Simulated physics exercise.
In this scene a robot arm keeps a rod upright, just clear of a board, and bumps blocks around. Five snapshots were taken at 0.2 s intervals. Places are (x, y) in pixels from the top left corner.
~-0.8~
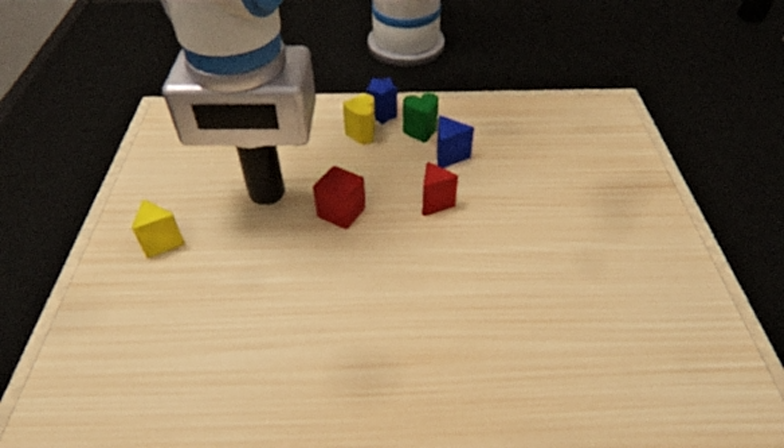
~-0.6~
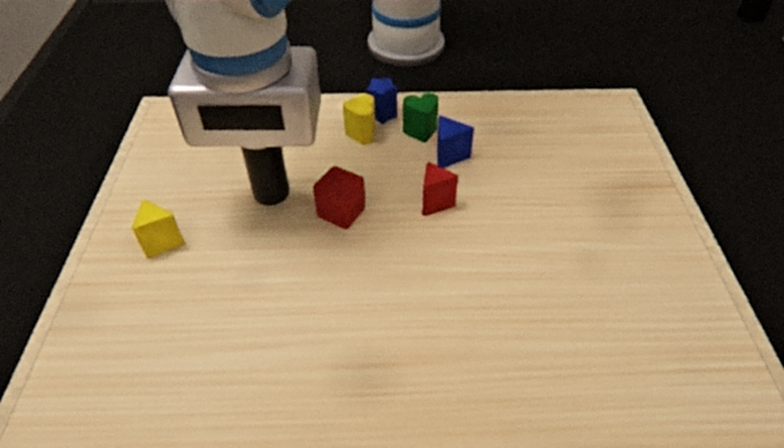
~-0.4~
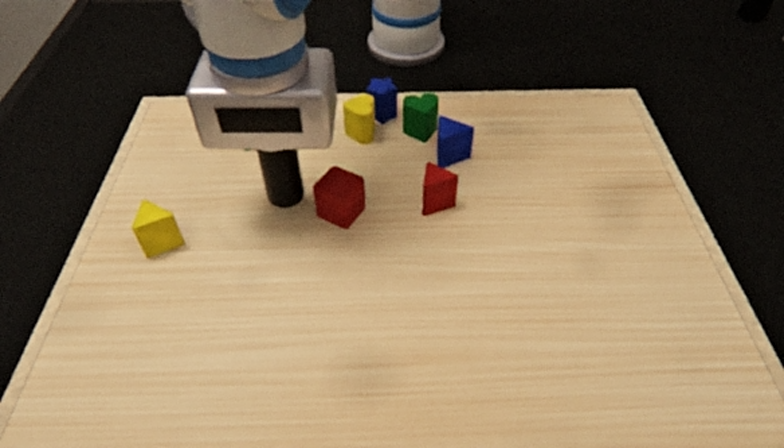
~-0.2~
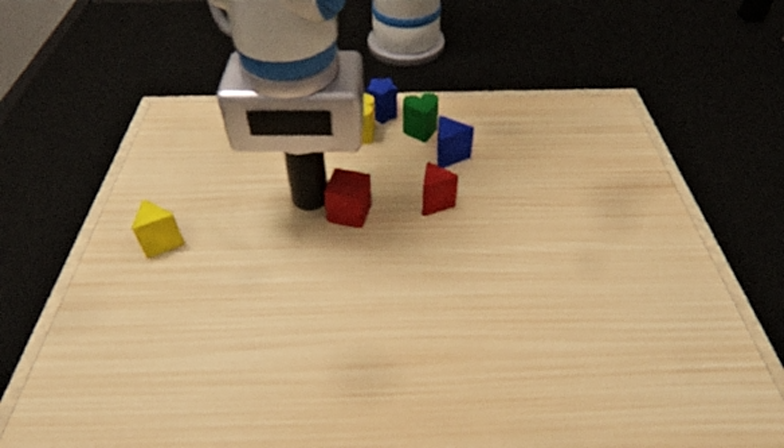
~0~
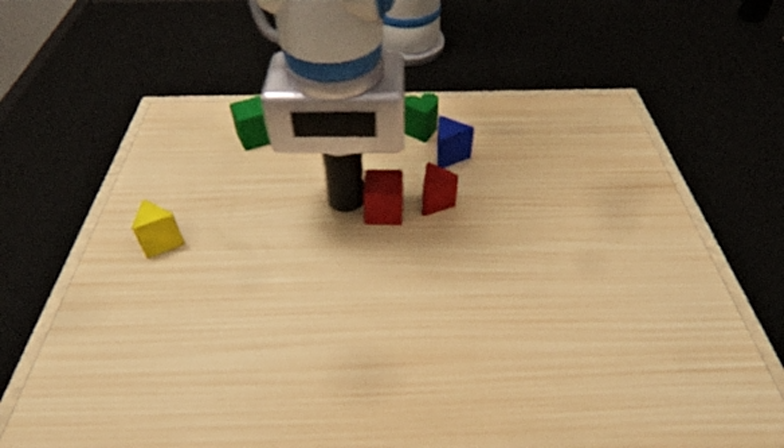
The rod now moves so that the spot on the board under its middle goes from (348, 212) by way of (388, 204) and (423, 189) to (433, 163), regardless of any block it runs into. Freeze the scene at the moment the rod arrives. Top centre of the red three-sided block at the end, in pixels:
The centre of its top face lies at (491, 174).
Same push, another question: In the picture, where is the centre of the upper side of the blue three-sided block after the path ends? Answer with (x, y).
Just about (461, 115).
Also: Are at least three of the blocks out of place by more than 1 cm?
Yes
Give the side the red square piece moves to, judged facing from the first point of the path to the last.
It moves over to the right.
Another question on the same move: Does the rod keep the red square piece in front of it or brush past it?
Slipped clear.
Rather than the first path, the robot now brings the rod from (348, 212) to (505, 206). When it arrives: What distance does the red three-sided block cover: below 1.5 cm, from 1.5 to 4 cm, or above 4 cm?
Answer: More than 4 cm.
What follows on the original path. One third of the way, rod (389, 192); red square piece (426, 176); red three-sided block (460, 173).
Two thirds of the way, rod (424, 177); red square piece (457, 172), turned 25° clockwise; red three-sided block (491, 174), turned 20° clockwise.
At the end, rod (434, 152); red square piece (457, 172), turned 25° clockwise; green heart block still; red three-sided block (491, 174), turned 20° clockwise; blue three-sided block (461, 115), turned 20° clockwise.
